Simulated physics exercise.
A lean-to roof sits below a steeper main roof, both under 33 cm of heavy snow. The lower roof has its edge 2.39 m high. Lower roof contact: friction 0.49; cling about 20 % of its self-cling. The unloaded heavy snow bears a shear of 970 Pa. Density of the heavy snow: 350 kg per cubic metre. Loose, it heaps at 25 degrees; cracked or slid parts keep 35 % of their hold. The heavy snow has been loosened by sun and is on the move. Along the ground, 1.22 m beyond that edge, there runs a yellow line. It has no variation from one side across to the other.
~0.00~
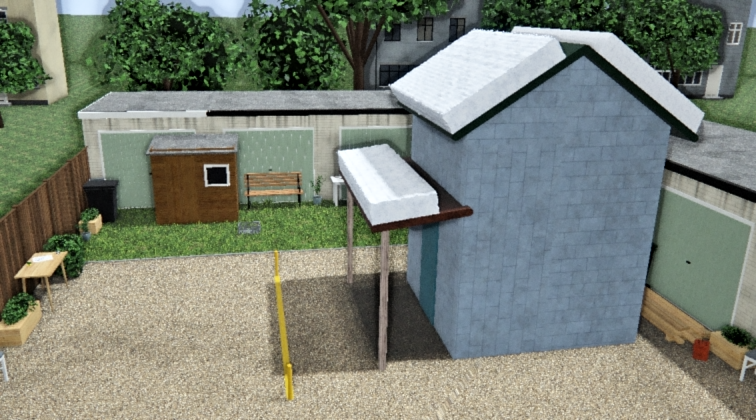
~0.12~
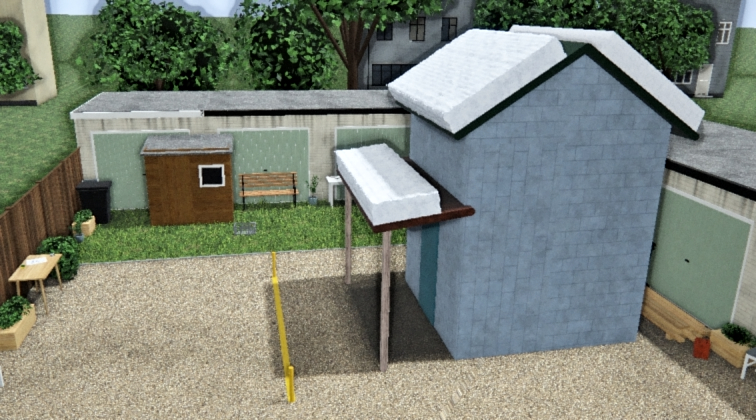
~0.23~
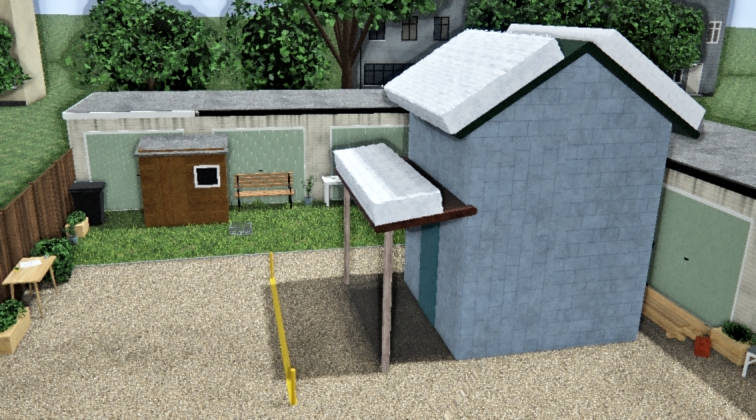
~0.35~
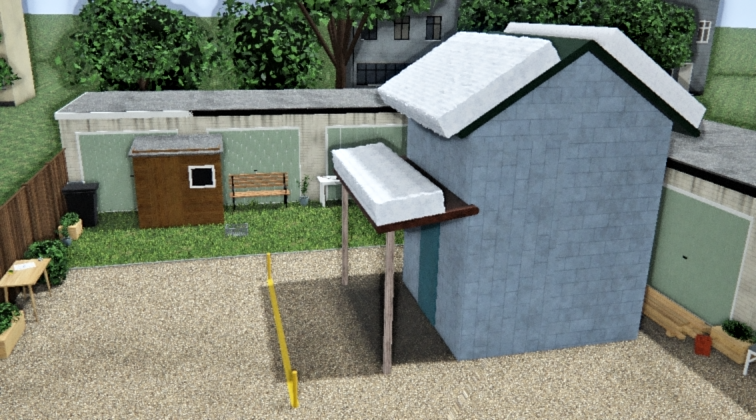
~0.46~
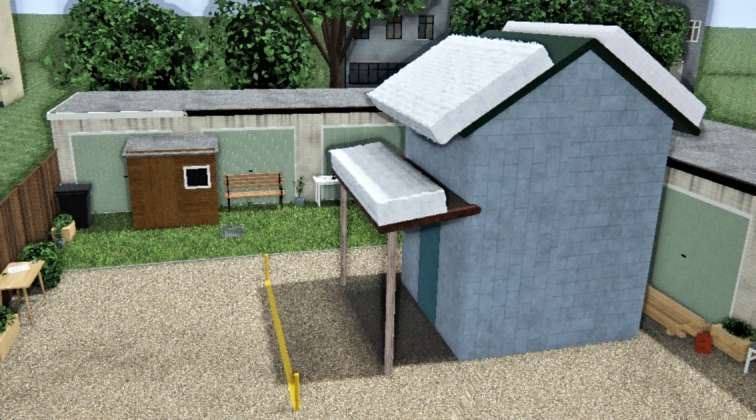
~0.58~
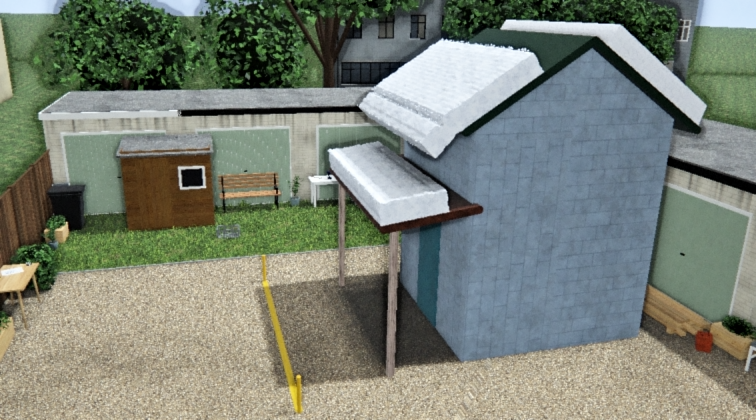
Thick snow slides down the main roof's left slope and juts over the snowy lean-to.
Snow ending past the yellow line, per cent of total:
48 %.
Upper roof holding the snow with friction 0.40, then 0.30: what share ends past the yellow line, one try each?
25 %, then 35 %.
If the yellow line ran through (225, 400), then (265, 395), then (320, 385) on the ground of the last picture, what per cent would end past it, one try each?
One by one: 20 in a hundred, 35 in a hundred, 60 in a hundred.
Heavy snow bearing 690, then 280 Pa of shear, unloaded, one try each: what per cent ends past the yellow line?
50 in a hundred, followed by 50 in a hundred.
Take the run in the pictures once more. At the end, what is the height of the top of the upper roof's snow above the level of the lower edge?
It ends up some 0.5 m higher than the lower edge.
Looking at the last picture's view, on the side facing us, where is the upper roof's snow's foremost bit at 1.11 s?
(360, 209) or thereabouts.
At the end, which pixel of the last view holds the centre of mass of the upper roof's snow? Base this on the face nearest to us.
It sits close to (257, 378).
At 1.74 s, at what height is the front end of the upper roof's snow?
Height: Approx. 0.0 m.
After 1.11 s, none is below the lower edge and 0 % is past the line.
After 1.74 s, 65 % is below the lower edge and 27 % is past the line.
After 2.37 s, 73 % is below the lower edge and 48 % is past the line.
After 3.00 s, 73 % is below the lower edge and 48 % is past the line.
After 3.10 s, at the end, 73 % is below the lower edge and 48 % is past the line.
